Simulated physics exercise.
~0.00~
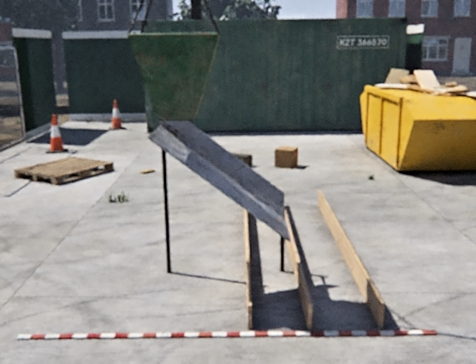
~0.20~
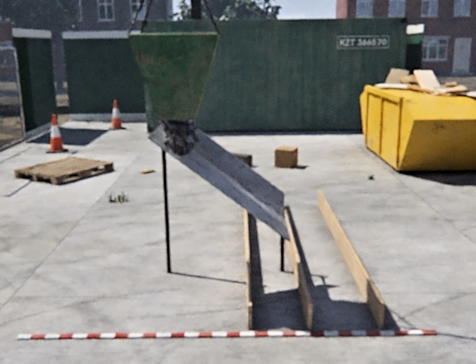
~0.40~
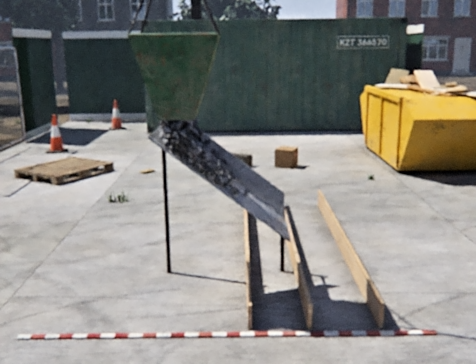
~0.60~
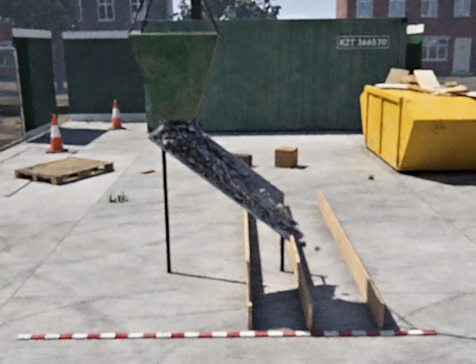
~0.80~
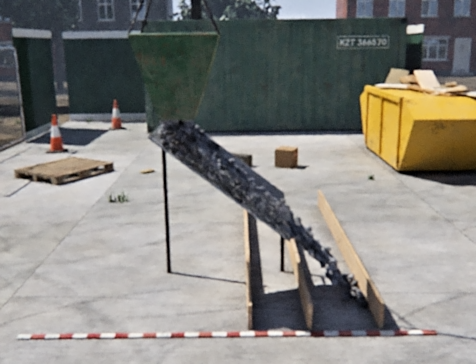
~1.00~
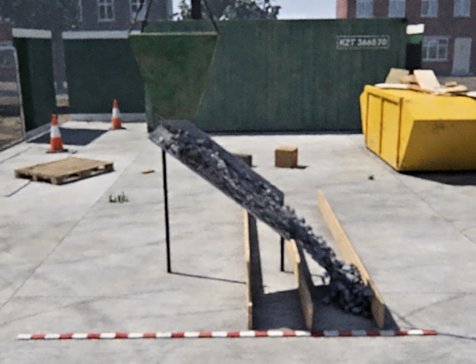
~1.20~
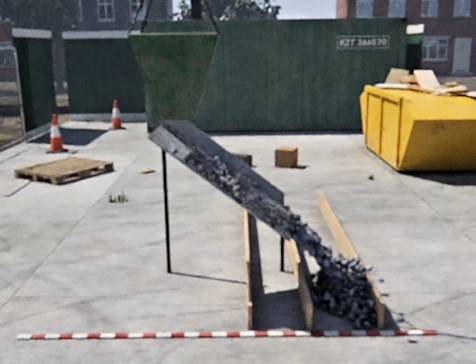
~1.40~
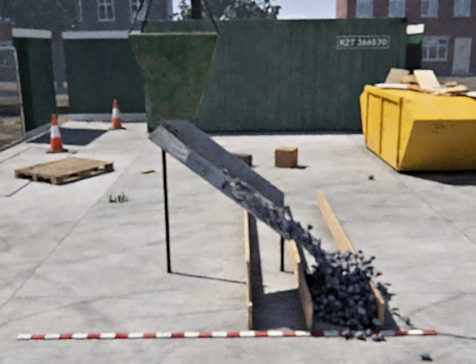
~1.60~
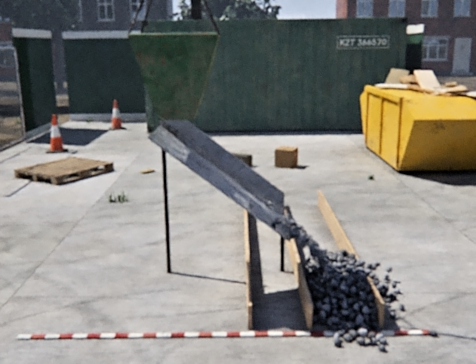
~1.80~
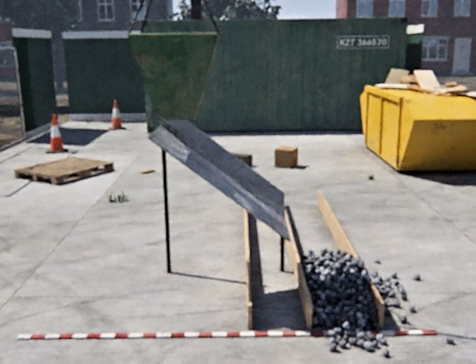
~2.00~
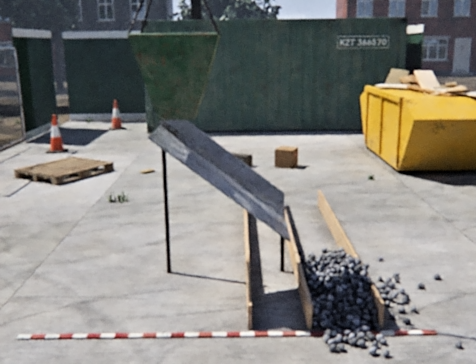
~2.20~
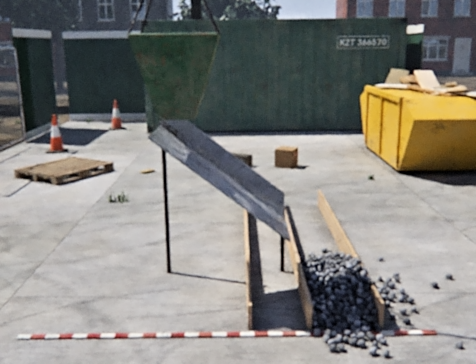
A green skip hangs still above a sloping grey steel chute on thin legs, seen from a raised, fixed view over a sunlit concrete yard. Planks on edge mark two bays at its foot, behind a red and white striped pole, with a yellow skip of boards at right and cones and a pallet at left. Dark grey stones pour from the green skip and slide down the chute to the right. They shoot past the left bay and pile up in the right one. The chute empties, leaving a heap there, with a few stones scattered farther right.
